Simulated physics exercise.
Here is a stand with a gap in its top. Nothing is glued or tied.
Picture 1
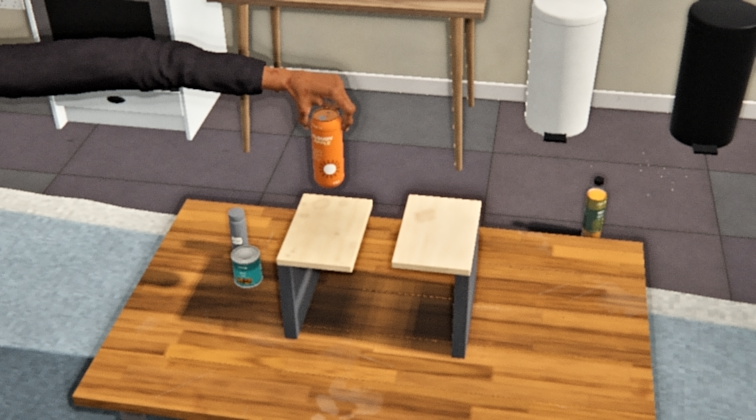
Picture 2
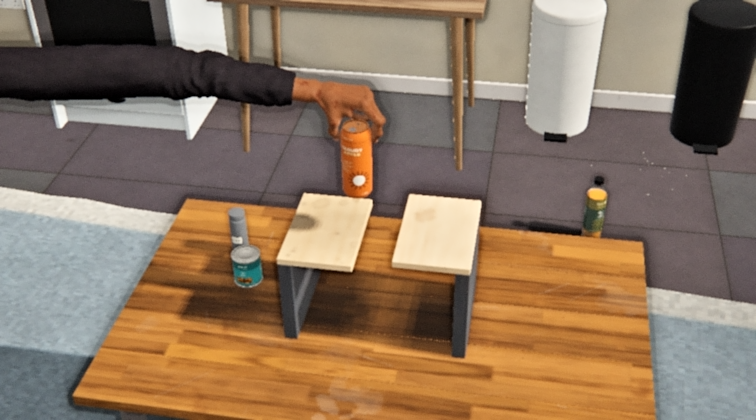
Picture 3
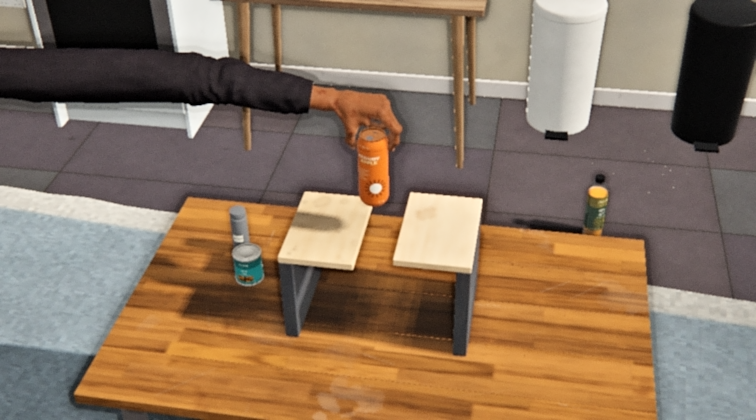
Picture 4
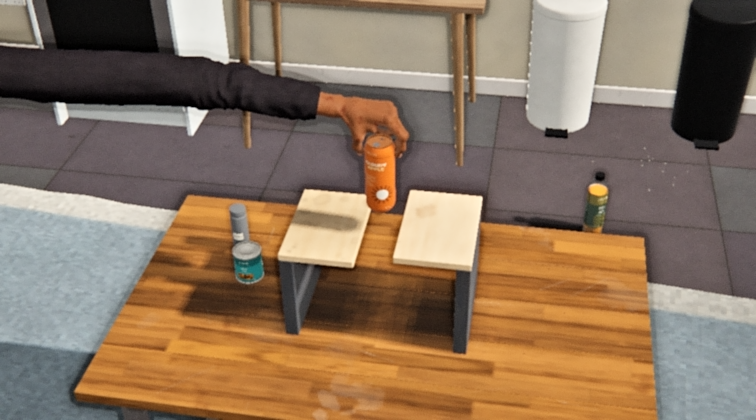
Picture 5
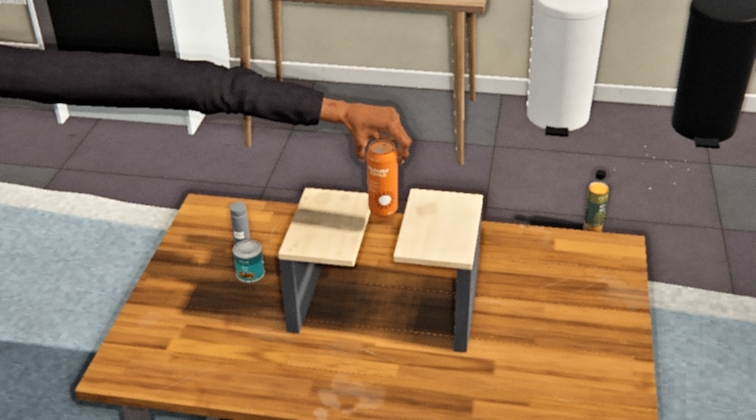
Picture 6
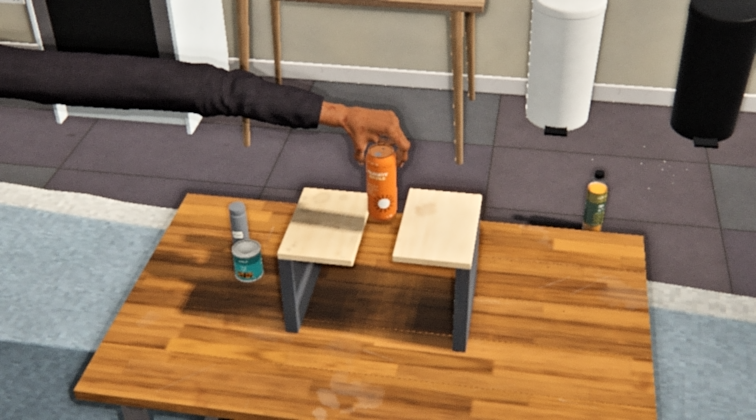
A dark-sleeved arm reaches in from the left over a wooden table in a tiled room, seen from above at a steady angle. A stand with two pale boards and a gap between them sits mid-table, a grey bottle and turquoise tin to its left, a yellow-topped container to its right. The hand carries an orange can rightward, lowers it slightly, and holds it over the gap.
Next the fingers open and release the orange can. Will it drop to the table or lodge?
As it turns out, it goes down the gap.
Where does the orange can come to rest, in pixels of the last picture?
Around (383, 279).
Then, 0.20 s after the last picture, orange can slid about its own width near (382, 202).
Then, 0.30 s after the last picture, orange can slid well along near (383, 256).
Then, 0.40 s after the last picture, orange can slid well along near (383, 272).
Then, 0.50 s after the last picture, orange can slid well along near (383, 279).
At rest, moved from the start, orange can; the other 2 in place. Seen from the same camera at the end, orange can near (383, 279). The can reaches the table.
